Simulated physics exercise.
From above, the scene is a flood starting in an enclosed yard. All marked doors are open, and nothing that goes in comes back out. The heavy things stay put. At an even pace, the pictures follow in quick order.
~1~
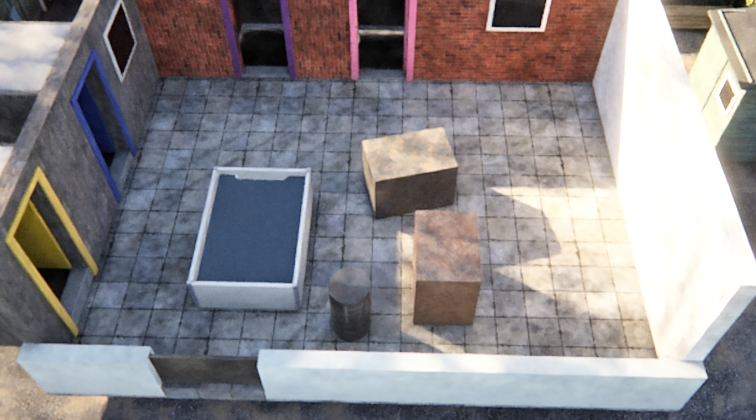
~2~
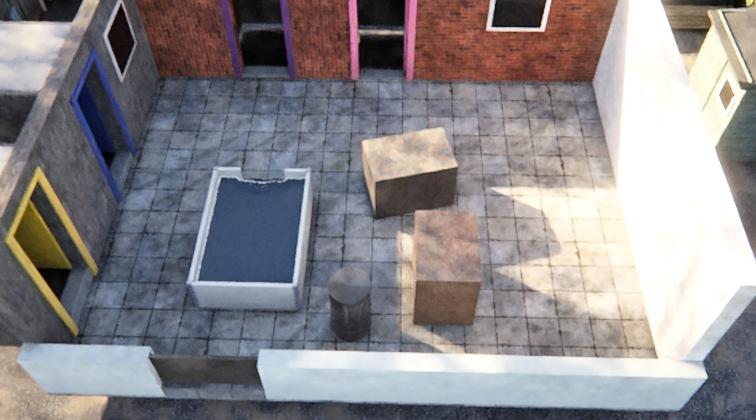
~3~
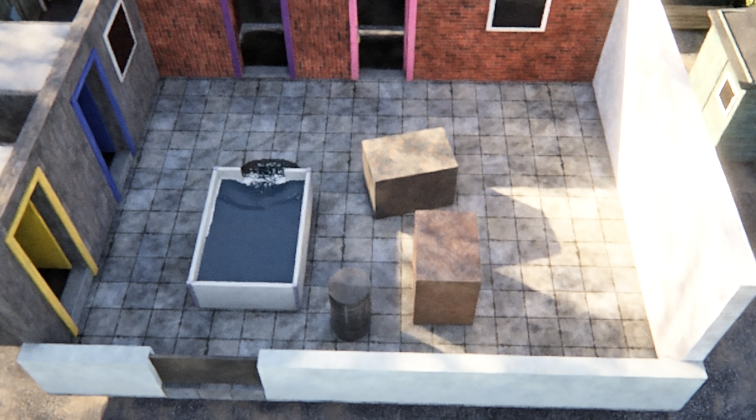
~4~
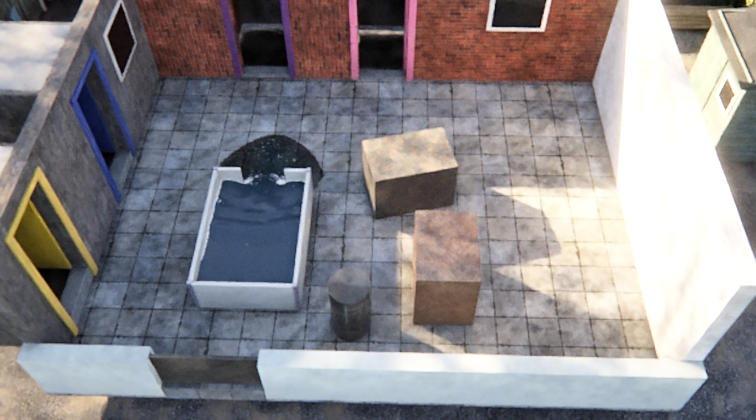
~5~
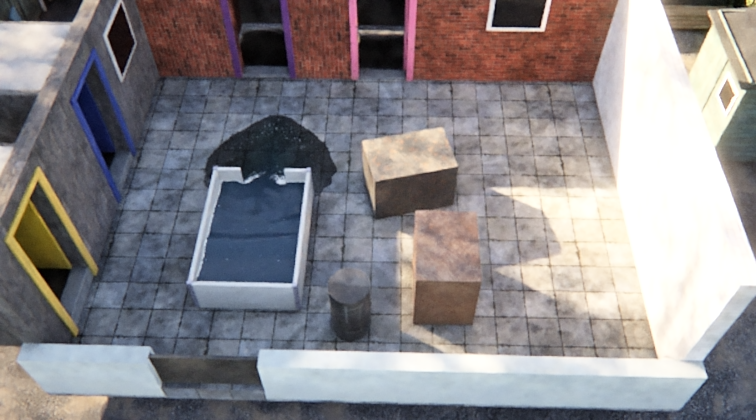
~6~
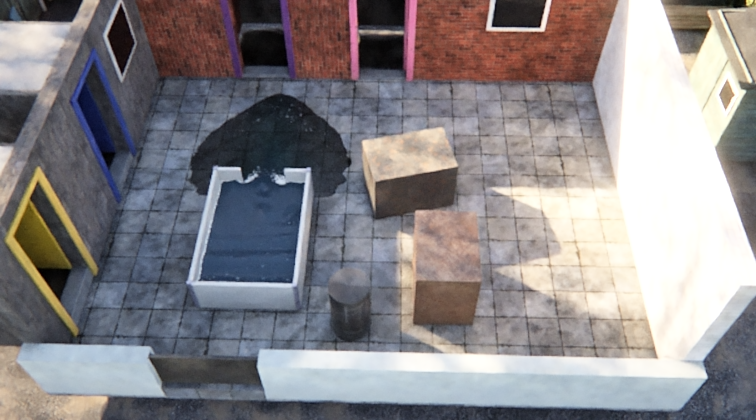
A white-walled tank of dark water stands at the left of an enclosed yard paved in grey tiles, seen from above by a still camera. Two brown boxes and a dark cylinder sit to its right, with yellow and blue doorways at left and red brick behind. Water pours through a gap in the tank's far side and spreads steadily outward in a widening dark pool.
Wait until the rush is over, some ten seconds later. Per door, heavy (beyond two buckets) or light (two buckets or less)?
As I see it, the yellow door will most likely keep inside the limit; the blue door will most likely keep inside the limit; the purple door will most likely go past the limit; the pink door will most likely go past the limit.
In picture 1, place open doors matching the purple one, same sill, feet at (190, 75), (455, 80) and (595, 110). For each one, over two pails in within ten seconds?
Log: Door one beats the mark; door two misses the mark; door three misses the mark.
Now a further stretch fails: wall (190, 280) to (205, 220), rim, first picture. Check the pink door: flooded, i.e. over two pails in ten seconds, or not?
The pink door stays within the limit.
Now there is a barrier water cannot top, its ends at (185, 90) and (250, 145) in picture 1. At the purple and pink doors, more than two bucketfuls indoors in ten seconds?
Then the purple door exceeds the limit, and the pink door exceeds the limit.
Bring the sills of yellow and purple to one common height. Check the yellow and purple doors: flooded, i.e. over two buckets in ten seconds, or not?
The yellow door door stays within the limit, while the purple door door stays within the limit.
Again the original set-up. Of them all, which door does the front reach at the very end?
My answer: The door marked yellow.
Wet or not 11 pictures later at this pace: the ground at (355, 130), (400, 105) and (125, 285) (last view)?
In turn: Awash, wet, clear.
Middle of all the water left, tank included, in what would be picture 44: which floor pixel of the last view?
Centre point: Around (289, 164).
A moment on, water covers 20 % of the floor; the yellow door not reached, the blue door not reached, the purple door under two buckets in, the pink door not reached.
Next, water covers 25 % of the floor; the yellow door not reached, the blue door not reached, the purple door over two buckets in, the pink door under two buckets in.
Then, water covers 30 % of the floor; the yellow door not reached, the blue door wet at the sill, nothing in, the purple door far over two buckets in, the pink door over two buckets in.
Later, water covers 50 % of the floor; the yellow door wet at the sill, nothing in, the blue door wet at the sill, nothing in, the purple door far over two buckets in, the pink door over two buckets in.
In the end, water covers 70 % of the floor; the yellow door wet at the sill, nothing in, the blue door wet at the sill, nothing in, the purple door far over two buckets in, the pink door over two buckets in.
